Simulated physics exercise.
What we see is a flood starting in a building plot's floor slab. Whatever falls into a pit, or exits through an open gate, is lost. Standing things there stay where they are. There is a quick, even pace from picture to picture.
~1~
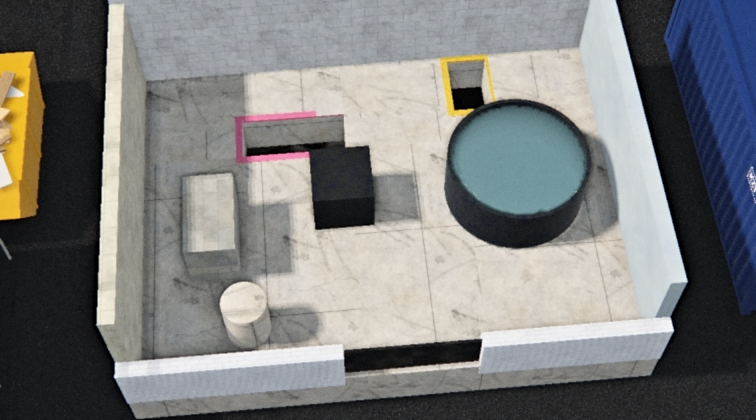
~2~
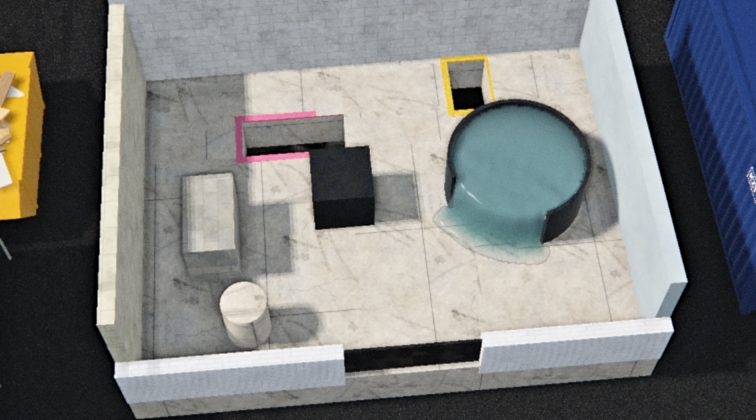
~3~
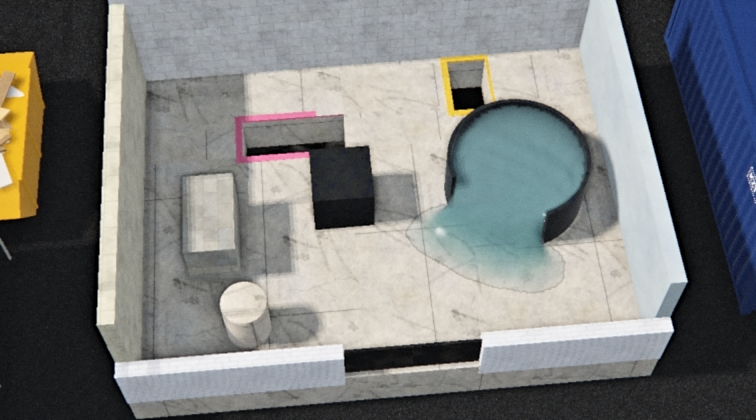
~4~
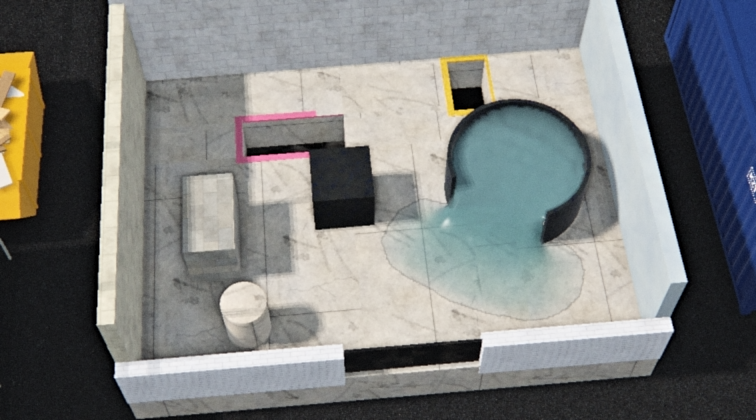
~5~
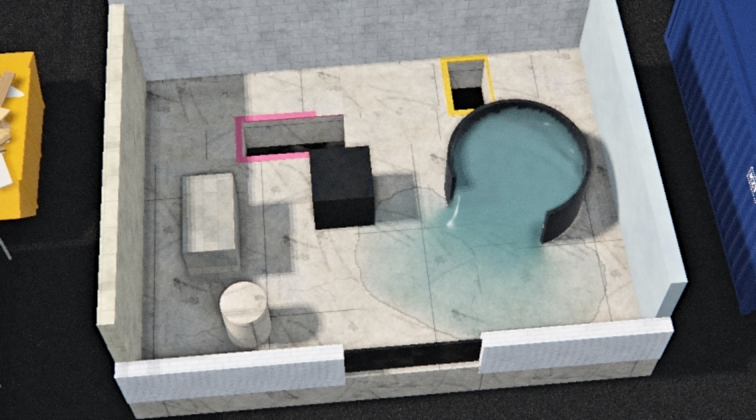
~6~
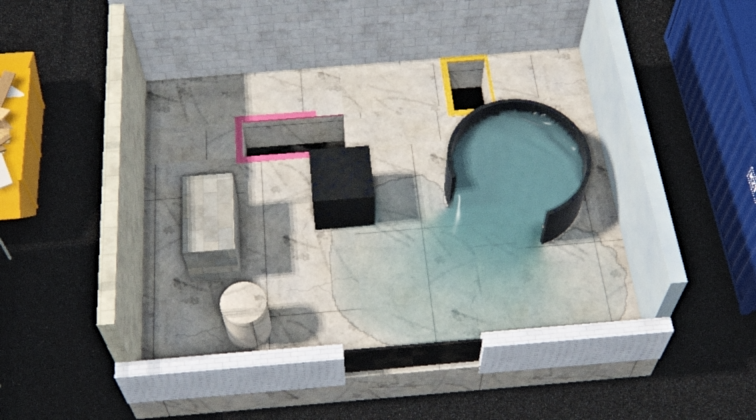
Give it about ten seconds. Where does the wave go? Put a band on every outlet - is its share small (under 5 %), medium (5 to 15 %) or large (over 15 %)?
In the end, the gate has a small share, the pink pit has a large share, the yellow pit has a medium share.
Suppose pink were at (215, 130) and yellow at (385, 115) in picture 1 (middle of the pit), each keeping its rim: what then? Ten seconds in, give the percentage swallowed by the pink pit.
Result - pink pit: 35 %.
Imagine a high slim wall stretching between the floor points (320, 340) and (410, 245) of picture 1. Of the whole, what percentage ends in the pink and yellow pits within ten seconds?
Shares in percent - pink: 14; yellow: 12.
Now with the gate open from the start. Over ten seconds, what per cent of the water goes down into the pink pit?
The pink pit takes 6 per cent.
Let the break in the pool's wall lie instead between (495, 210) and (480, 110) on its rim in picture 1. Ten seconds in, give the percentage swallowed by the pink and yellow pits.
Pink 45 %, yellow 4 %.
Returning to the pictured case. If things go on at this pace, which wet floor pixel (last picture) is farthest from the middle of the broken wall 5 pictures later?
I'd put it around (200, 376).
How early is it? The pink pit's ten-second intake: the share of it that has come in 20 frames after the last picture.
Around 5 percent.
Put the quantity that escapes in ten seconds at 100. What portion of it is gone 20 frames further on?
My guess would be around 5 percent.
A moment on, water covers 35 % of the floor; the gate 0 %, the pink pit 0 %, the yellow pit 0 %.
Next, water covers 45 % of the floor; the gate 0 %, the pink pit 0 %, the yellow pit 0 %.
Then, water covers 65 % of the floor; the gate 0 %, the pink pit 1 %, the yellow pit 0 %.
Later, water covers 80 % of the floor; the gate 0 %, the pink pit 10 %, the yellow pit 1 %.
In the end, water covers 95 % of the floor; the gate 0 %, the pink pit 25 %, the yellow pit 7 %.
